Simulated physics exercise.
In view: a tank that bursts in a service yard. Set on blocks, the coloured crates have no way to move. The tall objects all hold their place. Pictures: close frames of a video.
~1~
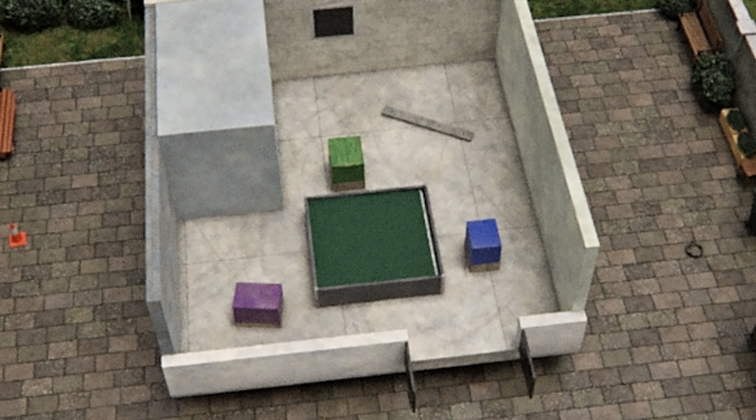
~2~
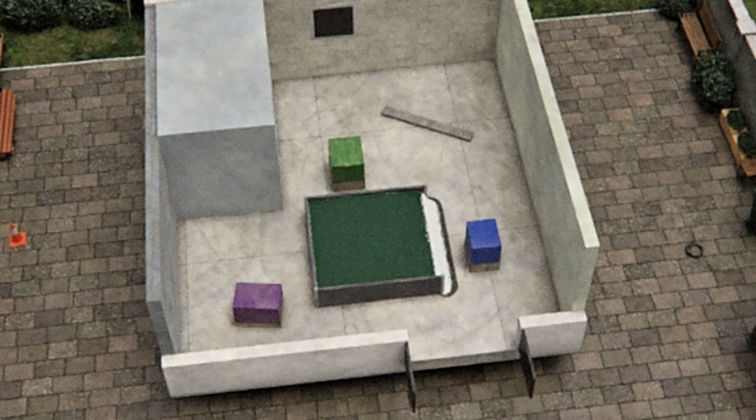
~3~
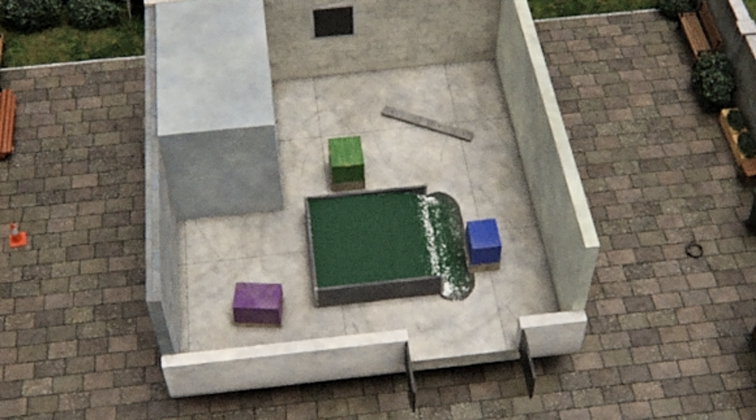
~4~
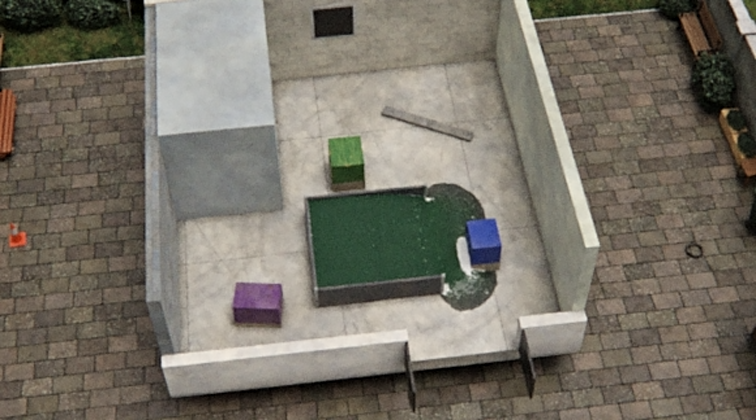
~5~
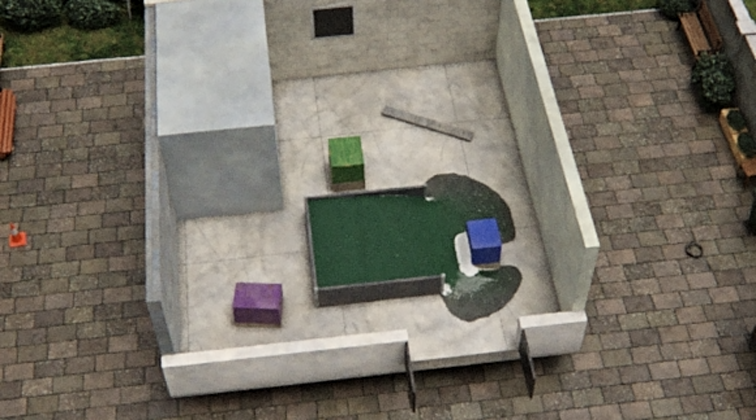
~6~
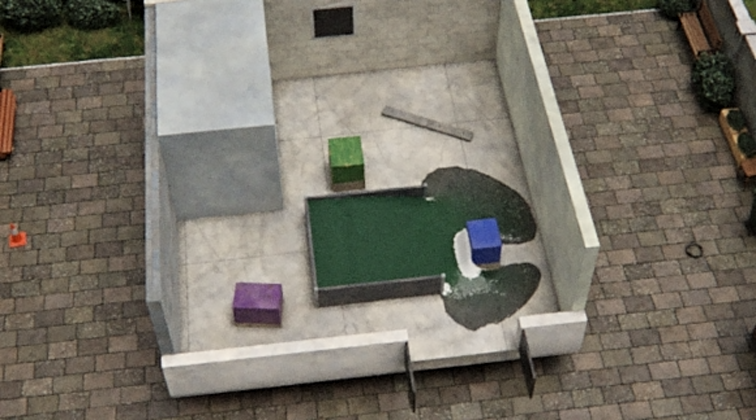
Dark green water pouring from the open right side of a tank, spreading across the pale floor around a blue crate.
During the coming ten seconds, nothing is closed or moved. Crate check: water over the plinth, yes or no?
Blue crate yes, purple crate no, green crate no.
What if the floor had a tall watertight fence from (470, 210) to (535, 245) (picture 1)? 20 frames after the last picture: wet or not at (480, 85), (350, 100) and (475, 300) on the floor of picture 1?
Outcome by spot, in order - watered, unwatered, watered.
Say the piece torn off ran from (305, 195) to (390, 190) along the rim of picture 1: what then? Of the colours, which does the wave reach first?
The one in green.
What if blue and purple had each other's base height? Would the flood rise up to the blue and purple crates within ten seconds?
Well, the blue crate gets reached, and the purple crate stays unflooded.
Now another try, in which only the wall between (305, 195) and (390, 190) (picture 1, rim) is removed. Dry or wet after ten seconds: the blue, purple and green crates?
As I read it, the blue one is never reached; the purple one is never reached; finally the green one gets reached.
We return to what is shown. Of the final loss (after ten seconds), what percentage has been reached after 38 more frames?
I'd put it at 70 per cent.
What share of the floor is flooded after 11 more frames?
I reckon around 25 %.
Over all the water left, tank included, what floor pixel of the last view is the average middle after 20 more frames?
(445, 227).
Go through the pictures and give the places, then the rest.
The open tank at (373, 238) is whole and still, in the first frame.
Water pours out at (432, 242) and has run to (445, 295), in the second frame.
Water pours out at (432, 243) and has run to (440, 196), in the third frame.
Water pours out at (432, 243) and has run to (474, 302), in the fourth frame.
The front is at (504, 299), out from the gap at (432, 243), in the fifth frame.
The front is at (525, 207), out from the gap at (432, 244), in the sixth frame.
A moment on, water covers 20 % of the floor; the blue crate water round its plinth, the purple crate not reached, the green crate not reached.
Next, water covers 25 % of the floor; the blue crate water round its plinth, the purple crate not reached, the green crate not reached.
Then, water covers 35 % of the floor; the blue crate water round its plinth, the purple crate not reached, the green crate not reached.
Later, water covers 60 % of the floor; the blue crate water round its plinth, the purple crate not reached, the green crate water round its plinth.
In the end, water covers 85 % of the floor; the blue crate was topped, the purple crate stayed above the water, the green crate stayed above the water.
